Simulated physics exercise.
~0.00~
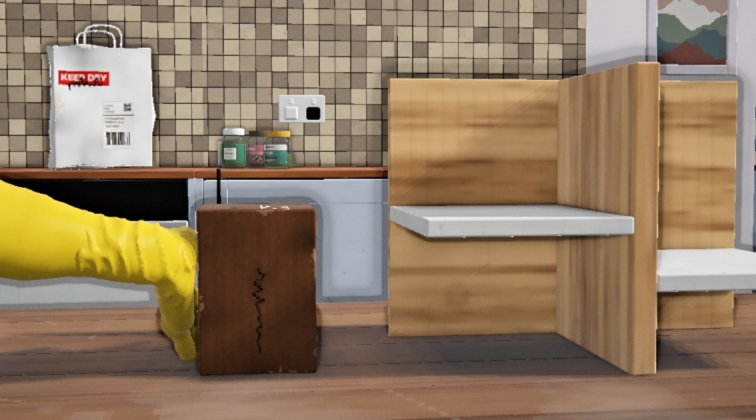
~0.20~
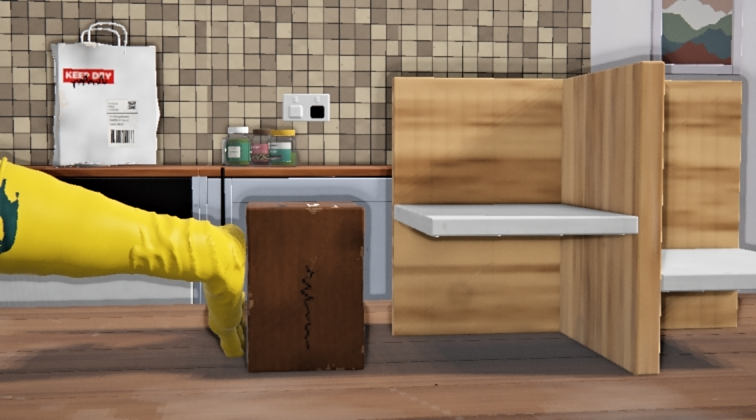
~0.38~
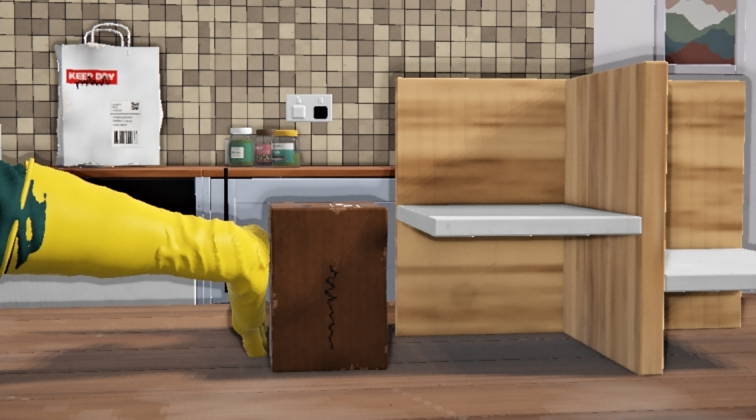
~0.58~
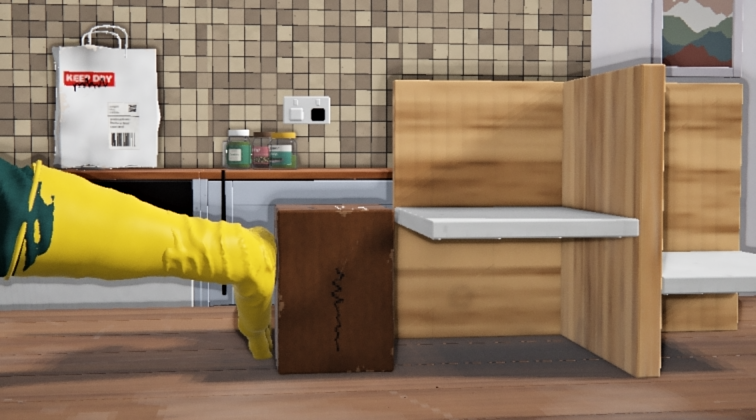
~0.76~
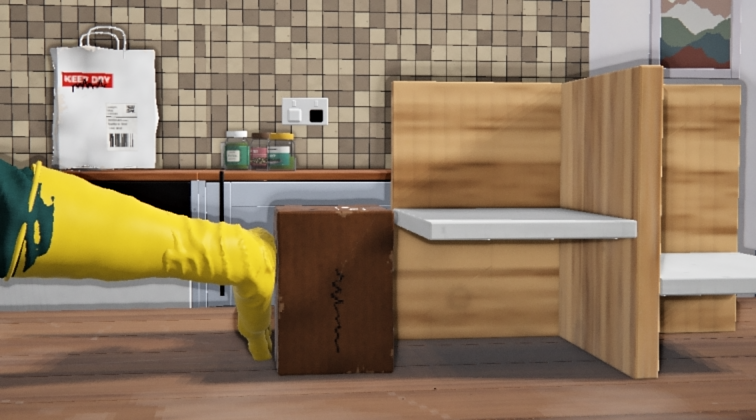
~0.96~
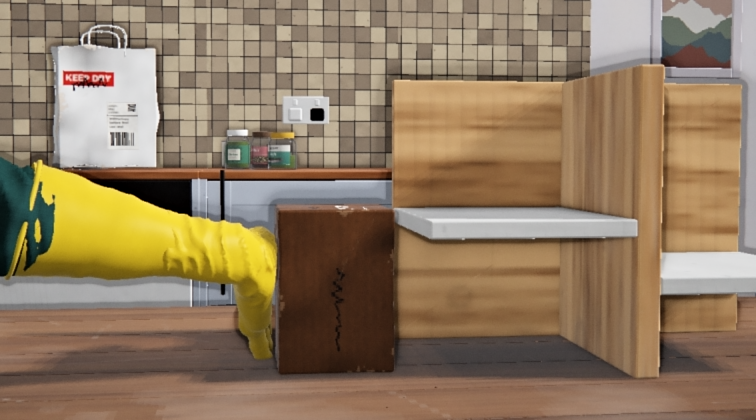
In this clip, a yellow-gloved hand slides a brown box to the right across a wooden surface toward a small wooden rack with pale shelves, then the hand and box stay nearly still beside the rack's left edge.
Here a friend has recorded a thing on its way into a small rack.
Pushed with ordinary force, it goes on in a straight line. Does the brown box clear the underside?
I'd say it won't fit under there.
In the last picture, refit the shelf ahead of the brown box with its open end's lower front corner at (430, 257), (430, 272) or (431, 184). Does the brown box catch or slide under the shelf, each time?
In the order given it won't pass, it won't pass and it passes.
After 1.16 s, brown box sliding up to the opening near (344, 286).
After 1.44 s, brown box stopped at the opening near (356, 284).
At rest (2.2 s), the brown box is too tall, near (356, 284).
